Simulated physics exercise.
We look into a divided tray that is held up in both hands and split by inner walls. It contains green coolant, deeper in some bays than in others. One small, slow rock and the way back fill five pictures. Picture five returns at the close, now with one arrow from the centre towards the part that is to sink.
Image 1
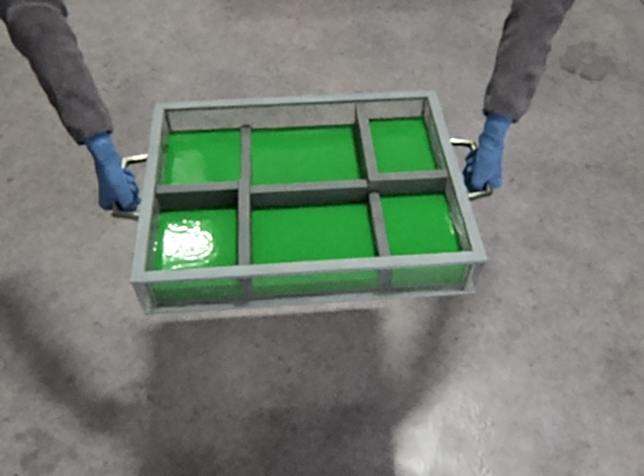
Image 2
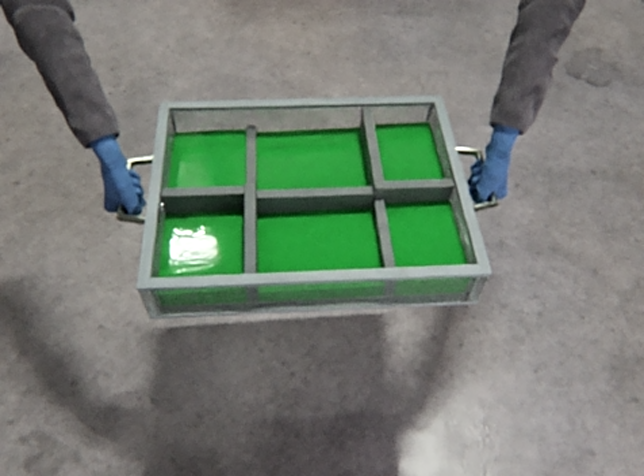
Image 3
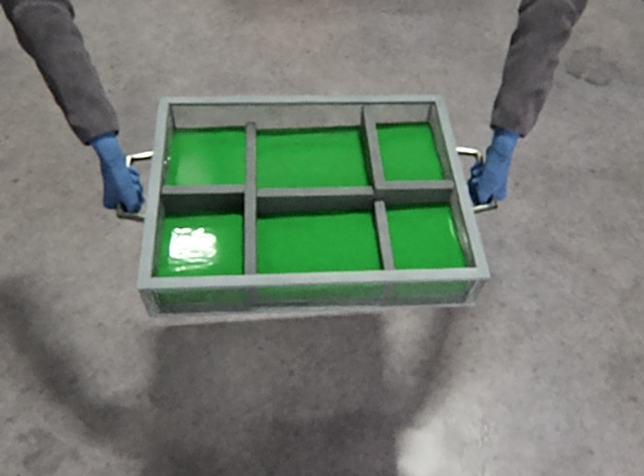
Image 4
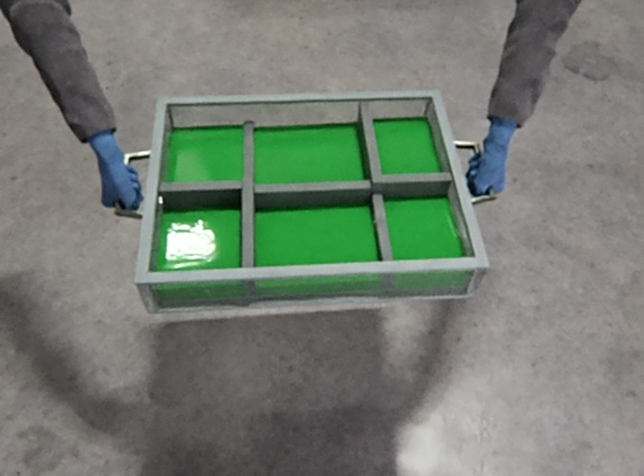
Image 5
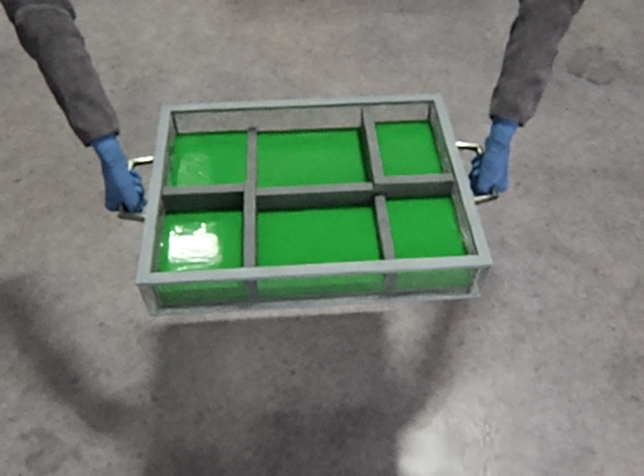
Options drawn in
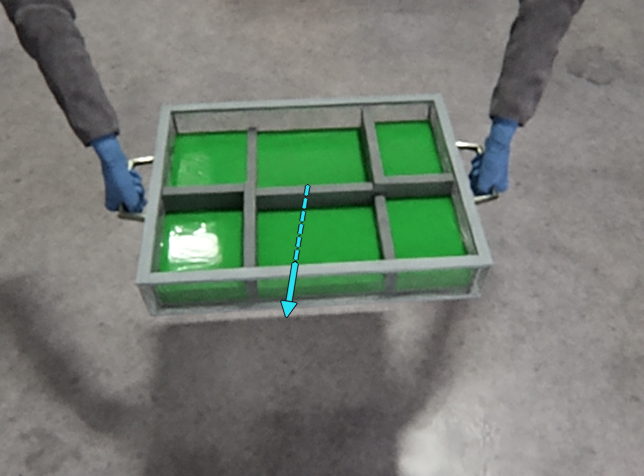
A divided tray of bright green liquid, held by its side handles in two blue-gloved hands, starts out level above a grey floor. The hands dip it very slightly toward the front right, then ease it back to level, with the liquid staying within its six bays.
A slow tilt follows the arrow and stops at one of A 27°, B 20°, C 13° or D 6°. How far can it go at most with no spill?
B will do.
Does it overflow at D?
No, not at all.
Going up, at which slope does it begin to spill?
A.
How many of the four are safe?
Three.
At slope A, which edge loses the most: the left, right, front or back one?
Over the front one.
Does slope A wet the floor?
Yes, it does.
The arrow ends at (287, 311).
With A, about 10 % goes over the rim.
With B, nothing spills; the front middle bay holds the most.
With C, nothing spills; the front middle bay holds the most.
With D, nothing spills; the back middle bay holds the most.
